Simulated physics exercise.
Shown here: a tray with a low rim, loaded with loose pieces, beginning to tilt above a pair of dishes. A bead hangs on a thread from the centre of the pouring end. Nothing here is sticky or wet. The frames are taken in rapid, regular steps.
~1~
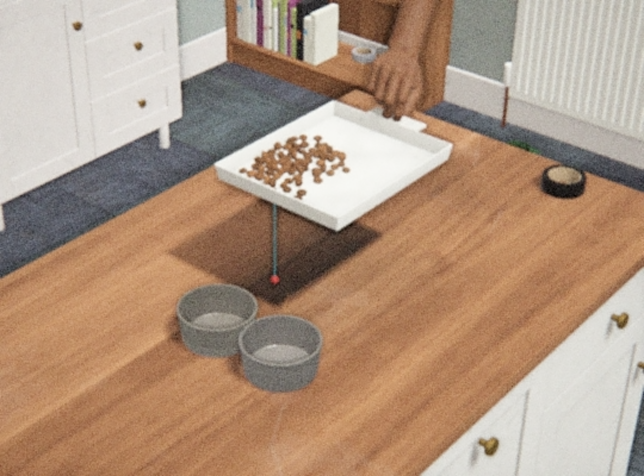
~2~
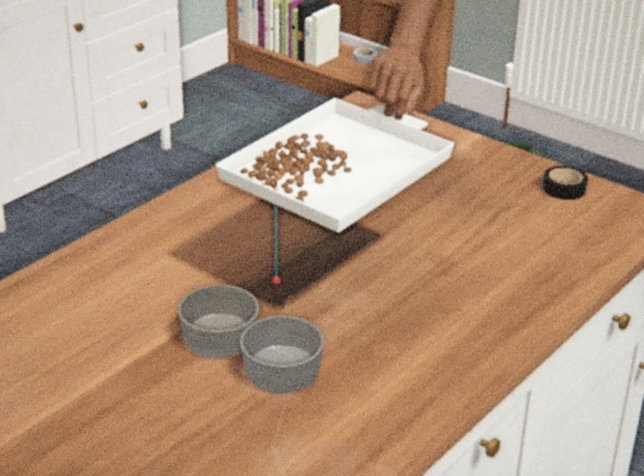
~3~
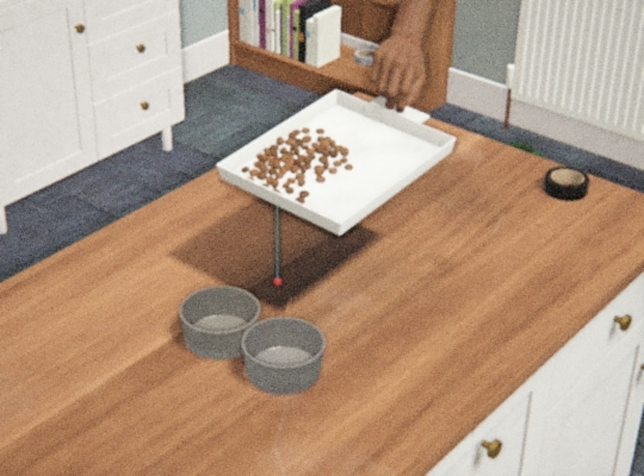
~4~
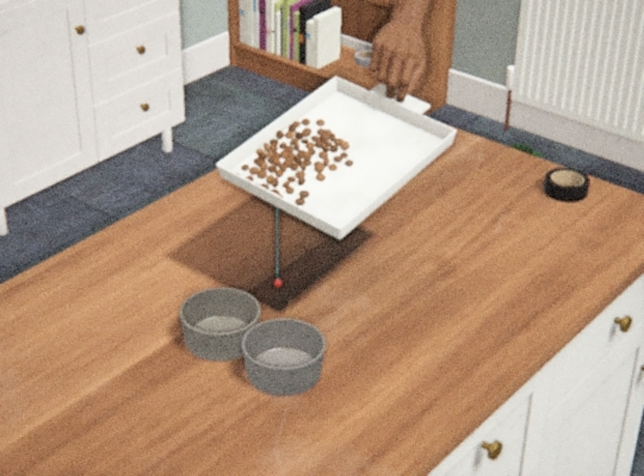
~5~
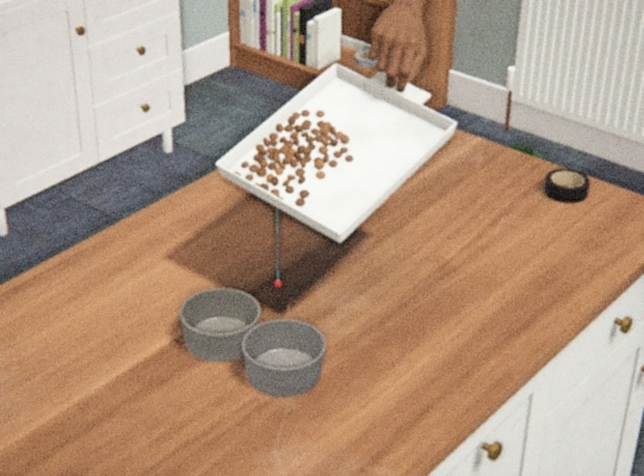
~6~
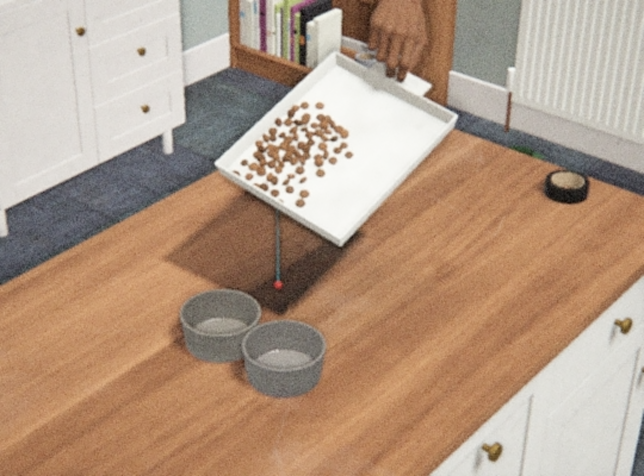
The video shows a hand holding a white tray of brown kibble above two gray dishes on a wooden counter, then steadily raising its far side so the tray tilts, its near right corner dipping slightly lowest.
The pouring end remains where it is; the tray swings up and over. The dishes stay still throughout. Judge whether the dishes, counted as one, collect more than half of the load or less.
Well, most of it stays out of the dishes by the end.
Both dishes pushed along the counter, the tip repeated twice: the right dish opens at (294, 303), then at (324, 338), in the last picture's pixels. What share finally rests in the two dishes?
Around 20 and then 70 per cent.
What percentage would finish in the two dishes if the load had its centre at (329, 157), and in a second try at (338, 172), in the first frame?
Roughly 10 % and then 10 %.
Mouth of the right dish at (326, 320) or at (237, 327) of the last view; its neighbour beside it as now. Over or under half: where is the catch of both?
Past half, then shy of half.
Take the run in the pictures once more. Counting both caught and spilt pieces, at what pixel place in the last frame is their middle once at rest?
Near (328, 351).
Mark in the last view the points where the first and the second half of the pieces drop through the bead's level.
First around (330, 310), afterwards around (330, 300).
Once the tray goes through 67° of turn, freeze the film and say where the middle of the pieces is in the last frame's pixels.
About (301, 204).
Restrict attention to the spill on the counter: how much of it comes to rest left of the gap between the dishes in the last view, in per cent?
It comes to near 0 percent of the spill.
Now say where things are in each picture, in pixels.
Corners of the pouring end near (219, 164) and (337, 215), level; middle of the load near (290, 164), bits of dog kibble; left dish near (191, 336); right dish near (254, 371); bead on its thread near (275, 280), in the first frame.
Corners of the pouring end near (220, 165) and (339, 217), level; middle of the load near (291, 164), in the second frame.
Corners of the pouring end near (221, 164) and (340, 221), tipped barely, lowest at the right corner; middle of the load near (292, 161), in the third frame.
Corners of the pouring end near (221, 164) and (340, 226), tipped a little, lowest at the right corner; middle of the load near (292, 157), in the fourth frame.
Corners of the pouring end near (220, 163) and (340, 230), tipped clearly, lowest at the right corner; middle of the load near (292, 153), in the fifth frame.
Corners of the pouring end near (220, 163) and (340, 235), tipped clearly, lowest at the right corner; middle of the load near (291, 149); left dish near (194, 342); right dish near (257, 376), in the sixth frame.
Shortly afterwards, tray tipped steeply; the whole lot on the tray.
Next, tray tipped past a quarter turn; near a third on the tray; a little in the right dish; only a few in the left dish; near half outside both; a little in the air.
Some moments later, tray tipped past a quarter turn; a little in the right dish; only a few in the left dish; the bulk outside both.
In the end, tray tipped past a quarter turn; a little in the right dish; only a few in the left dish; the bulk outside both.
